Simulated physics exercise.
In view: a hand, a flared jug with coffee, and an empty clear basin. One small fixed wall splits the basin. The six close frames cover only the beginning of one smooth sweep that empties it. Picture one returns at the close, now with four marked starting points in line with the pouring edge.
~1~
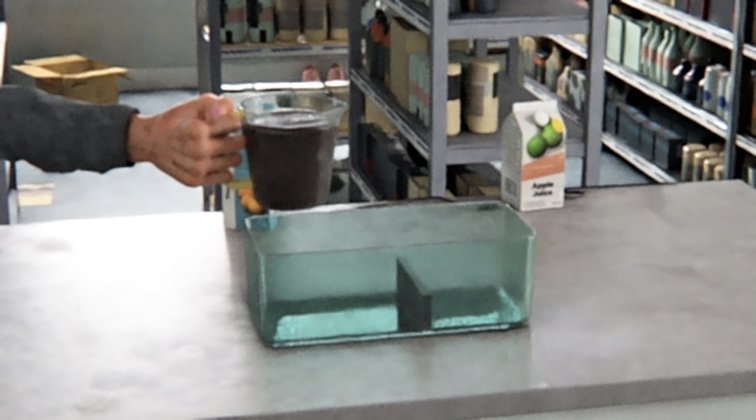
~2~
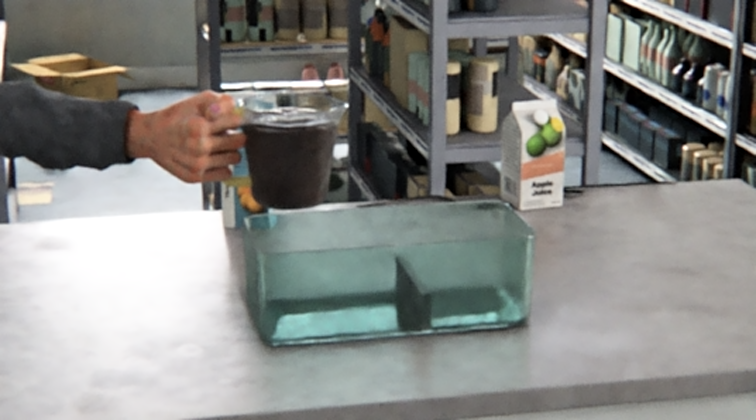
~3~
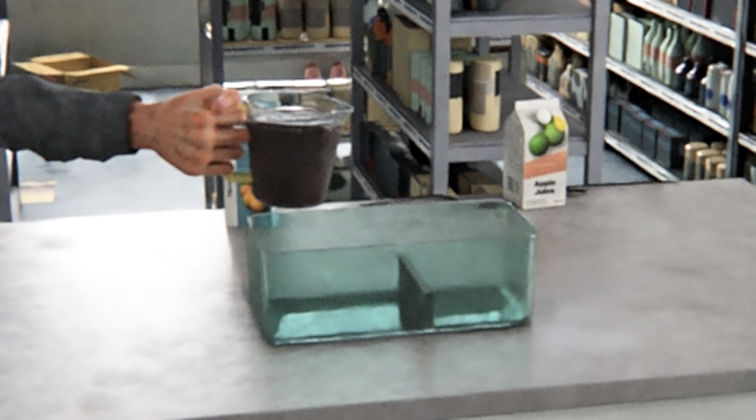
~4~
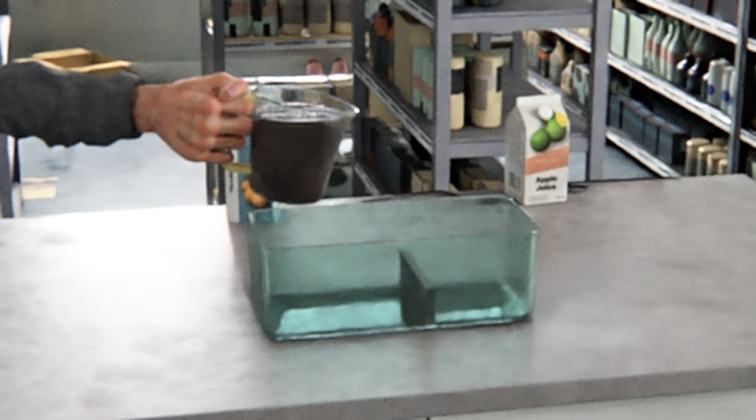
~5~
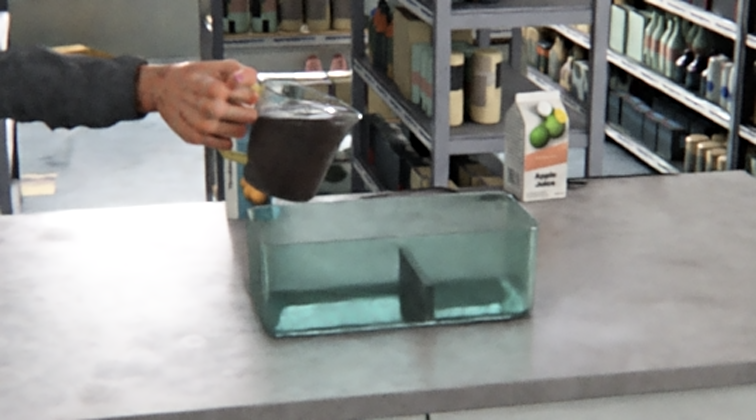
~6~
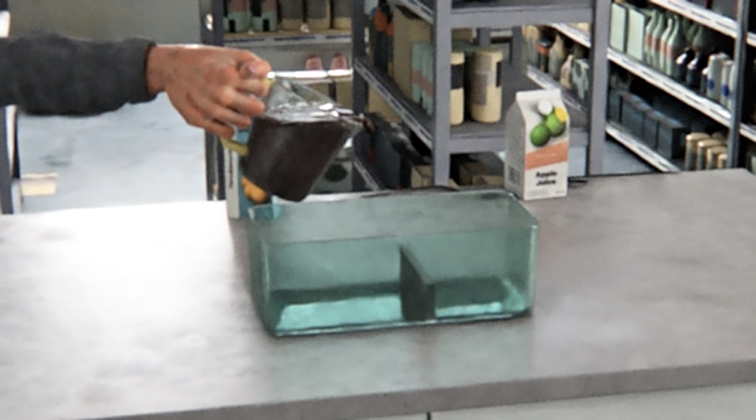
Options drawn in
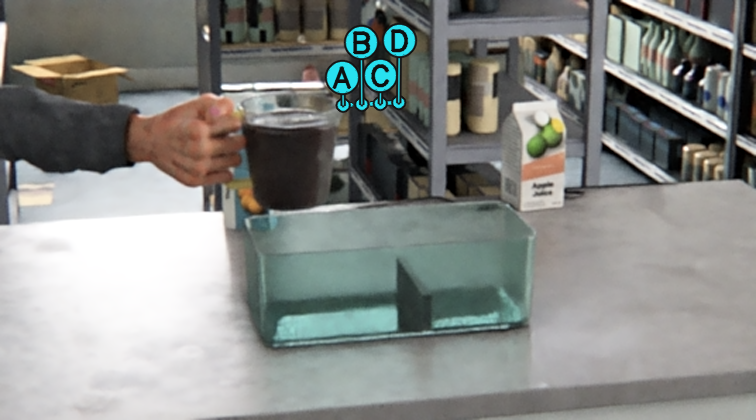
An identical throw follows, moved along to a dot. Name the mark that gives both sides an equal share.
It is B.
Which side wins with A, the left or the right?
The left one.
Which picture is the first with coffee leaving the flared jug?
Picture 6.
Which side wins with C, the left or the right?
More ends on the right.
In cyan, A at (343, 105); B at (361, 104); C at (380, 103); D at (398, 102).
With A, about 82 % ends left of the wall and 17 % right of it.
With B, about 48 % ends left of the wall and 52 % right of it.
With C, about 18 % ends left of the wall and 81 % right of it.
With D, about 3 % ends left of the wall and 97 % right of it.
